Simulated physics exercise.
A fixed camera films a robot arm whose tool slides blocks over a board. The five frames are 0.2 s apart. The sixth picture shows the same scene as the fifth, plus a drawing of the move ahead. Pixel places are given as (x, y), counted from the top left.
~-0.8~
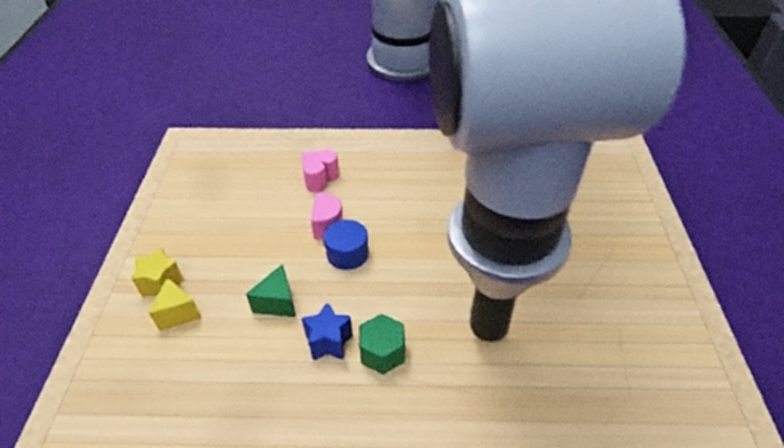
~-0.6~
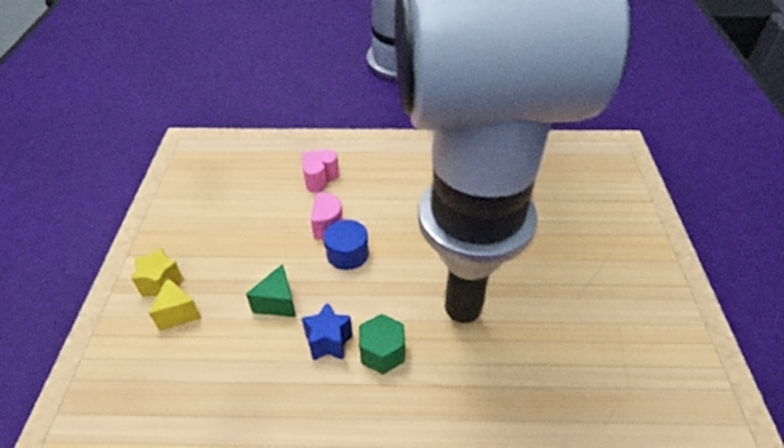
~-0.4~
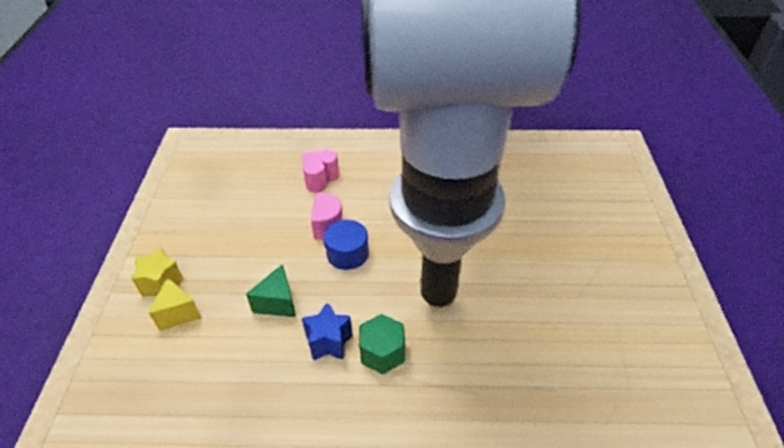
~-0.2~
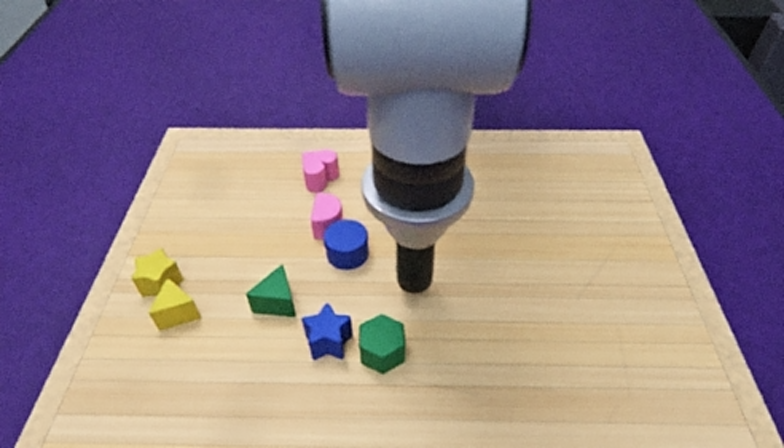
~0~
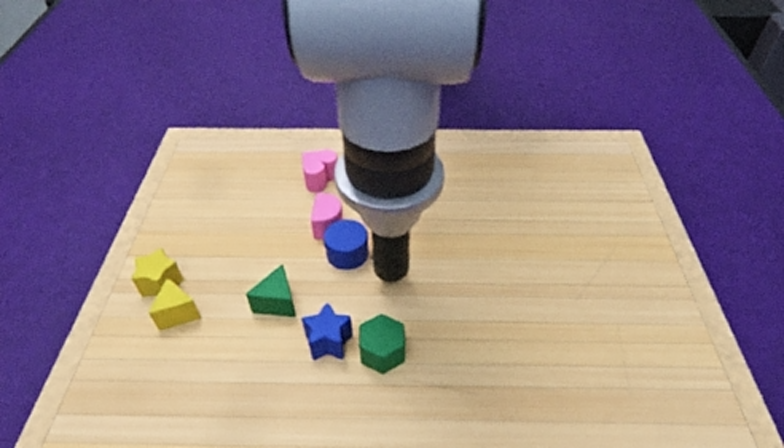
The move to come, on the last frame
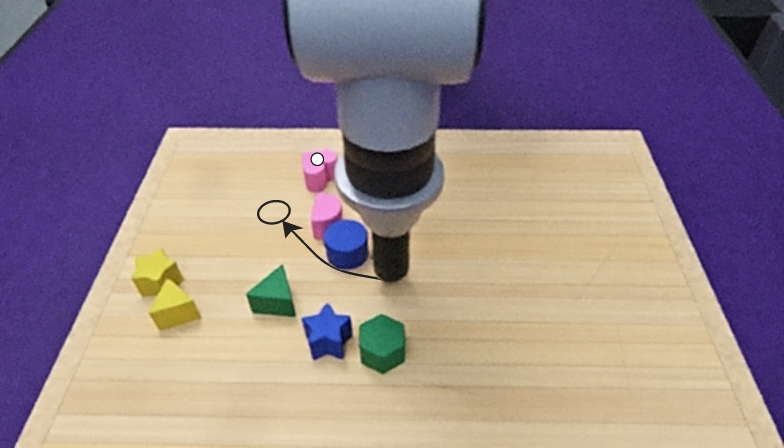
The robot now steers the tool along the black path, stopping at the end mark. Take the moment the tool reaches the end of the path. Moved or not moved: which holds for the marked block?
That block slides.
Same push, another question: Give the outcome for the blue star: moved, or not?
The blue star will stay where it stands.
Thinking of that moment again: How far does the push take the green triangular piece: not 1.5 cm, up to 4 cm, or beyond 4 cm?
It moves only a bit, under 1.5 cm.
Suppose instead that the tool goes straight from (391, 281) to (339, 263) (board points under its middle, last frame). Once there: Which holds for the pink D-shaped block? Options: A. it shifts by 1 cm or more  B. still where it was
Choice A: It shifts by 1 cm or more.
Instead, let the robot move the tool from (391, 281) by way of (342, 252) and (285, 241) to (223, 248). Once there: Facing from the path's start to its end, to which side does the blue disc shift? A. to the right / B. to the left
Correct choice: A.
The line goes from (391, 281) over (338, 269) and (302, 241) to (274, 212); the dot is on the pink heart.
The first path, step by step. One third of the way, tool at (336, 257); pink D-shaped block at (320, 194); blue disc at (324, 222).
Two thirds of the way, tool at (299, 228); pink heart at (318, 151); pink D-shaped block at (320, 172), turned 70° clockwise; blue disc at (298, 194).
At the end, tool at (271, 200); green triangular piece unmoved; pink heart at (323, 143), turned 35° anticlockwise; pink D-shaped block at (325, 165), turned 110° clockwise; blue star unmoved; blue disc at (289, 170).
